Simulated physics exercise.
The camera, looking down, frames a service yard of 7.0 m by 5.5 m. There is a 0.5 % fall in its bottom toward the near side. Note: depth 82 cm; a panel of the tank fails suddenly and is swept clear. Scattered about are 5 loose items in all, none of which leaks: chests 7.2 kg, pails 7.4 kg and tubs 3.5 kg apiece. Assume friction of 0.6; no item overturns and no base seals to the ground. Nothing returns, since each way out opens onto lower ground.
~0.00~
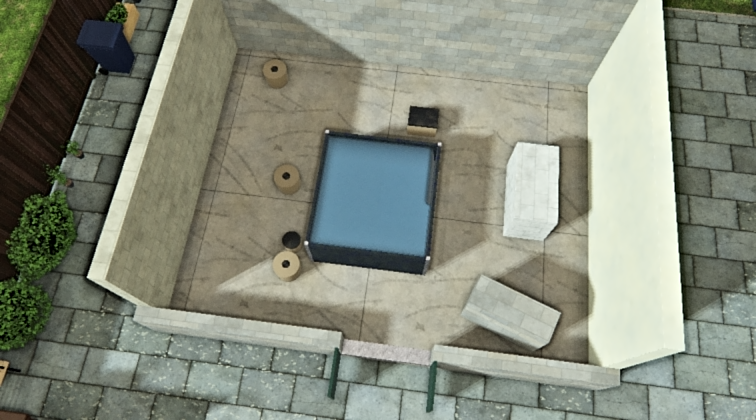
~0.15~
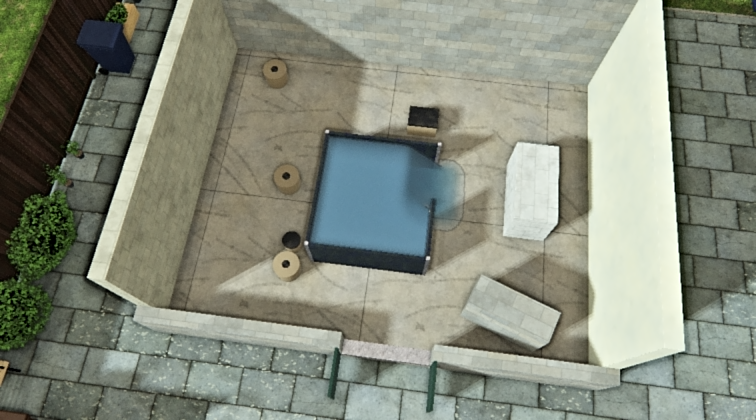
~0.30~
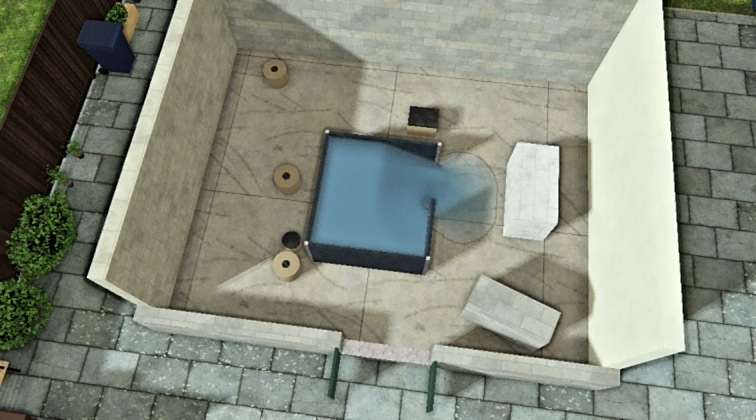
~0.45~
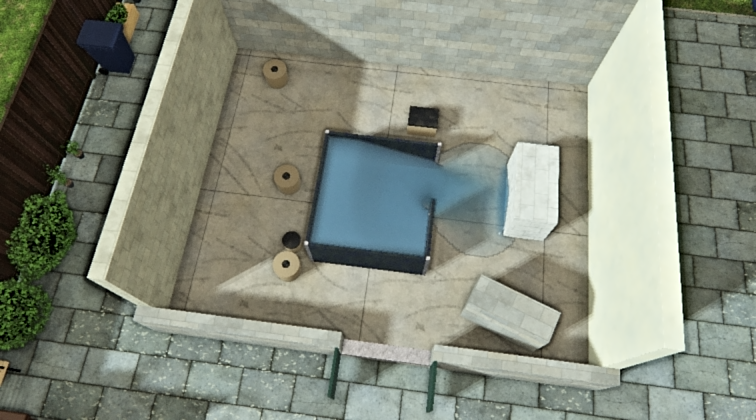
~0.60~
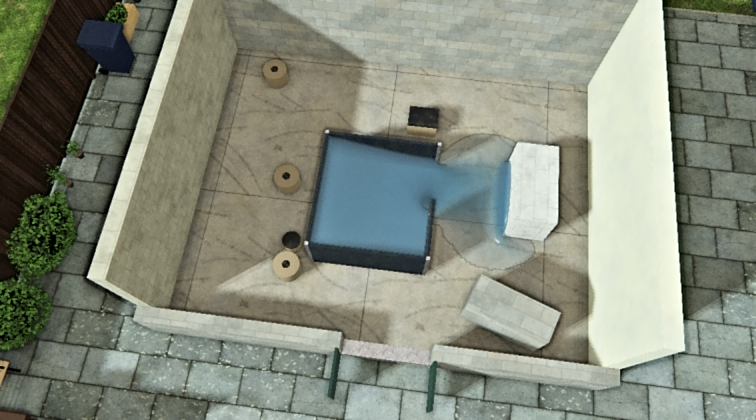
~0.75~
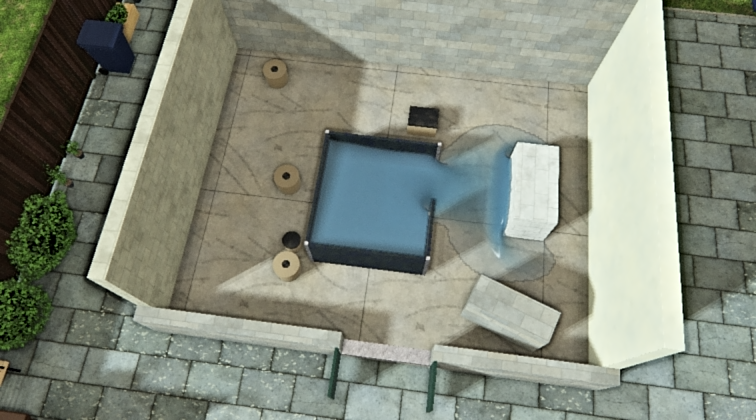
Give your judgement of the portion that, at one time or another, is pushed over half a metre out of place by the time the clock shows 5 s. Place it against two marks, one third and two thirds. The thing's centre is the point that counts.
Short of one third.
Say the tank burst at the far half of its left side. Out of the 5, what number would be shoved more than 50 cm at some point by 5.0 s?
In that case the number is 3.
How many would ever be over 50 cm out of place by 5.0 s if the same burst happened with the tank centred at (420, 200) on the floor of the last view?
Count: 0.
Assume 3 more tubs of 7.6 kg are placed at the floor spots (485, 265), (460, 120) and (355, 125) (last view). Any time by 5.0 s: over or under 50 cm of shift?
Answers in order are crosses the line, does not cross and does not cross.
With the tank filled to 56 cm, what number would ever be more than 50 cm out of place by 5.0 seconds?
Under that setup the answer is 0.
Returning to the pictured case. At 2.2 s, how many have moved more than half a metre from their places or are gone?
I get 0.
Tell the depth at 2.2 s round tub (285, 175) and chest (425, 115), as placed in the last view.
Depths: Near 0 cm, then near 0 cm.
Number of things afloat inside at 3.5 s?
At that moment 0.
After 1.1 s 0 of 5 are over 50 cm from their spots; 0 afloat.
After 2.2 s 0 of 5 are over 50 cm from their spots; 0 afloat.
After 3.5 s 0 of 5 are over 50 cm from their spots; 0 afloat.
After 5.0 s 1 of 5 are over 50 cm from their spots, and 1 have been at some point; 1 afloat.
